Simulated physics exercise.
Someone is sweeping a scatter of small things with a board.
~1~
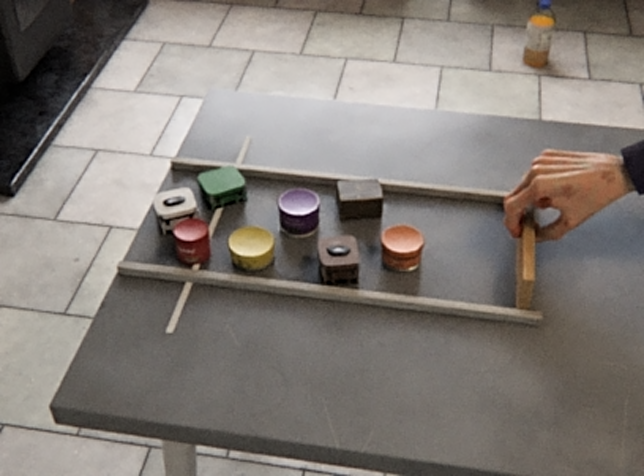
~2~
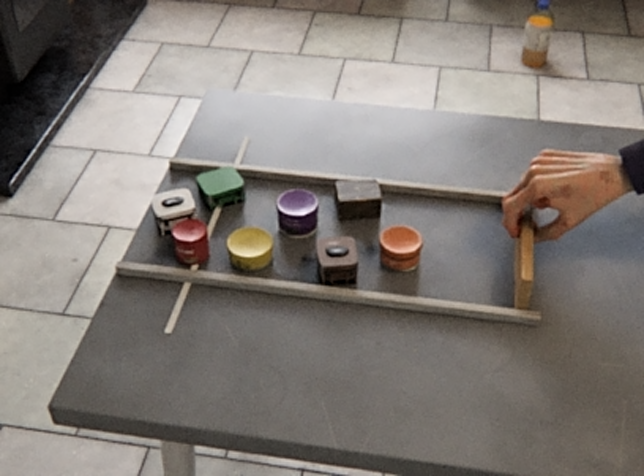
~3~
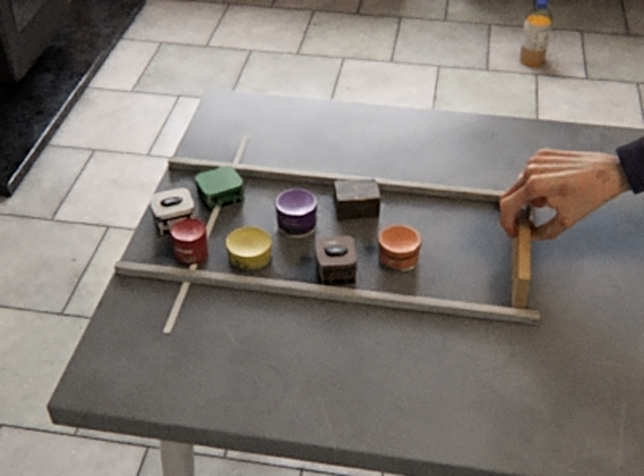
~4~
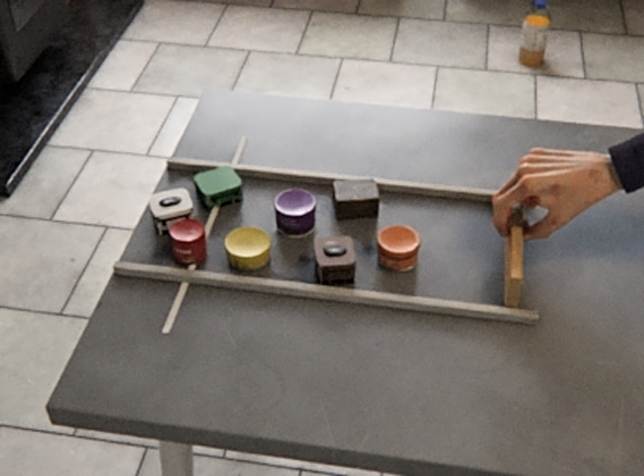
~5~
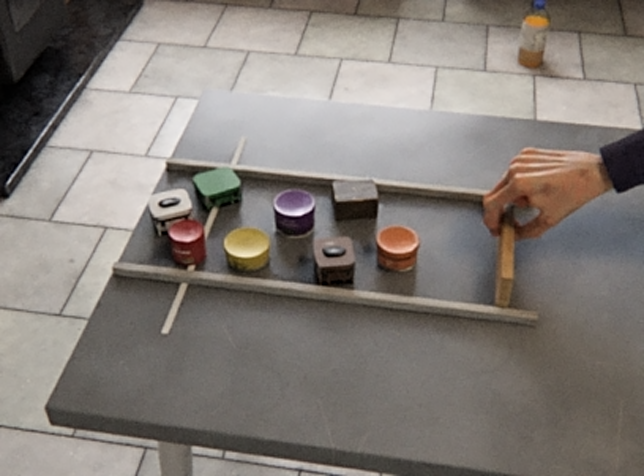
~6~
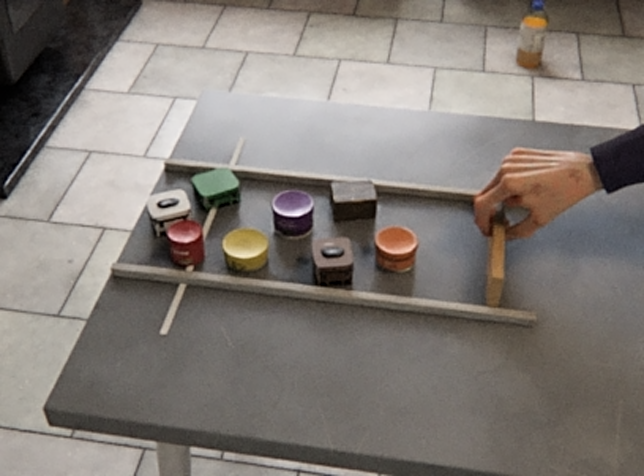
A hand slides a wooden board slightly left between two rails toward scattered small containers.
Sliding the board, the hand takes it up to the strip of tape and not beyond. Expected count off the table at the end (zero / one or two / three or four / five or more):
Expected count: One or two.
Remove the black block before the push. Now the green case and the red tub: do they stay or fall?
Looking at the two, the green case stays up top and the red tub ends up below.
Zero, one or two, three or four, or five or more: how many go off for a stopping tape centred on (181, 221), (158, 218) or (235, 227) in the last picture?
So, taking them in turn, I'd give three or four; three or four; none.
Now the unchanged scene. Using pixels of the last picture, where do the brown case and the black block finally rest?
Brown case: (171, 253); black block: (201, 179).
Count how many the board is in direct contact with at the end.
4.
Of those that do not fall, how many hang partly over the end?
3.
Early on, none off yet; white case at rest near (170, 213); red tub at rest near (187, 244); green case at rest near (216, 190).
A while later, none off yet; white case moving near (165, 213); red tub travelled about its own width near (136, 241); green case travelled about its own width near (192, 186).
Finally, the number that fall off is one or two; lost, red tub.
